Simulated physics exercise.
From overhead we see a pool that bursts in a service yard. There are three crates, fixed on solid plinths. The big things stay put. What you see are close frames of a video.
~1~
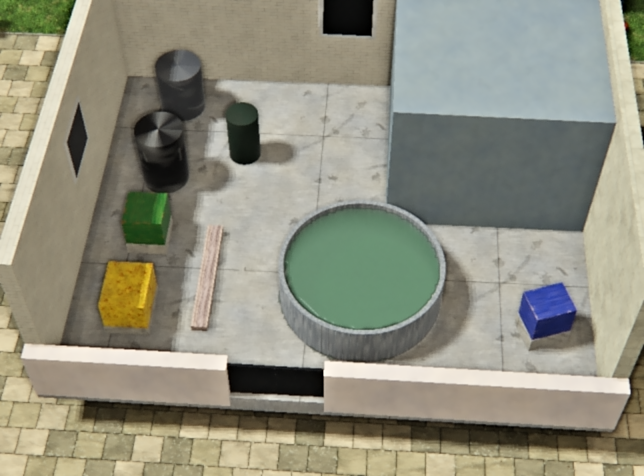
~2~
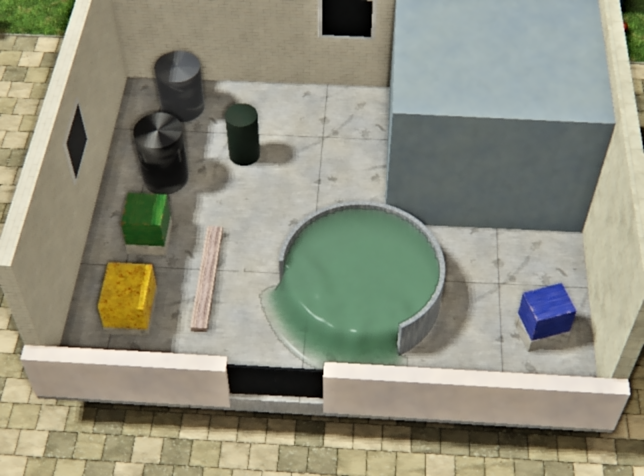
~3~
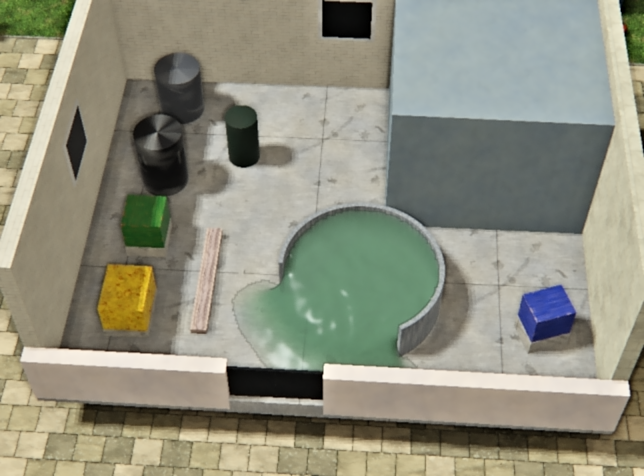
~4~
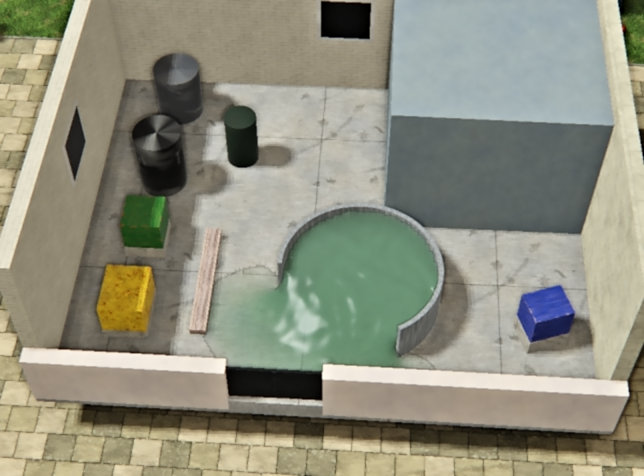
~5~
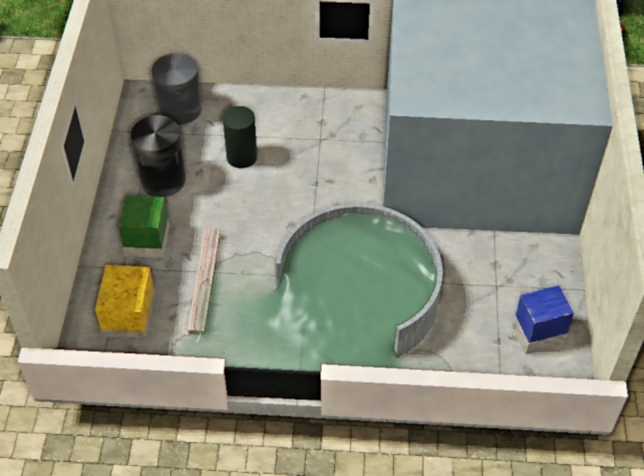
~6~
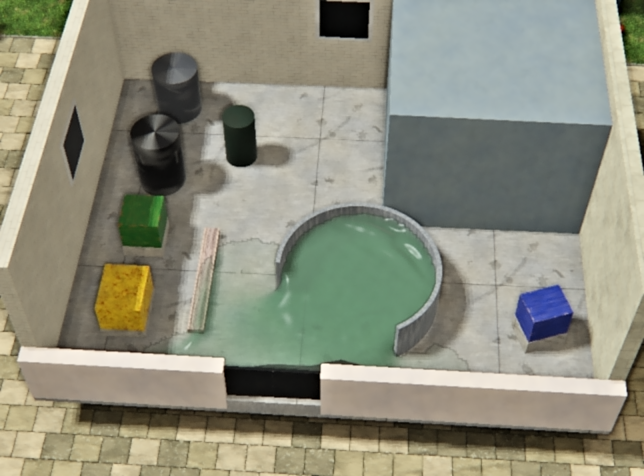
A round pool of green water stood still in a walled yard with crates and barrels, then its front left side burst open and water poured out, spreading left across the floor past the planks.
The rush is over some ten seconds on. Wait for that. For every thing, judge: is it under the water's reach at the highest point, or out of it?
Blue crate: Out of reach, so dry; yellow crate: Within reach, so wet; green crate: Within reach, so wet.
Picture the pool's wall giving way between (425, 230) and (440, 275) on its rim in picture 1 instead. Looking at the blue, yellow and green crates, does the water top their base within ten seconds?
Here's how it goes: The blue crate is swamped, the yellow crate is left untouched, and the green crate is left untouched.
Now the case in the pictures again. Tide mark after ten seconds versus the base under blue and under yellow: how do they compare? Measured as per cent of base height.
70 and 210 %, roughly.
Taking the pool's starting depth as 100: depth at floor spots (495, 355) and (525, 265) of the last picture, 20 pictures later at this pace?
Near 8 per cent and 6 per cent, respectively.
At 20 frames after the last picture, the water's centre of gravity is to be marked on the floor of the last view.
I'd say near (263, 300).
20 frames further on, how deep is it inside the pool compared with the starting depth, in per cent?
22 % or so.
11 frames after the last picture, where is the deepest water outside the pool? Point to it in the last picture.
It will be deepest around (74, 378).
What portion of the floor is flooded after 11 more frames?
About 45 per cent.
A moment on, water covers 30 % of the floor; the blue crate water round its plinth, the yellow crate water round its plinth, the green crate water round its plinth.
Next, water covers 45 % of the floor; the blue crate water round its plinth, the yellow crate water round its plinth, the green crate water round its plinth.
Then, water covers 70 % of the floor; the blue crate water round its plinth, the yellow crate water round its plinth, the green crate water round its plinth.
Later, water covers 100 % of the floor; the blue crate water round its plinth, the yellow crate water round its plinth, the green crate water round its plinth.
In the end, water covers 100 % of the floor; the blue crate stayed above the water, the yellow crate was topped, the green crate was topped.
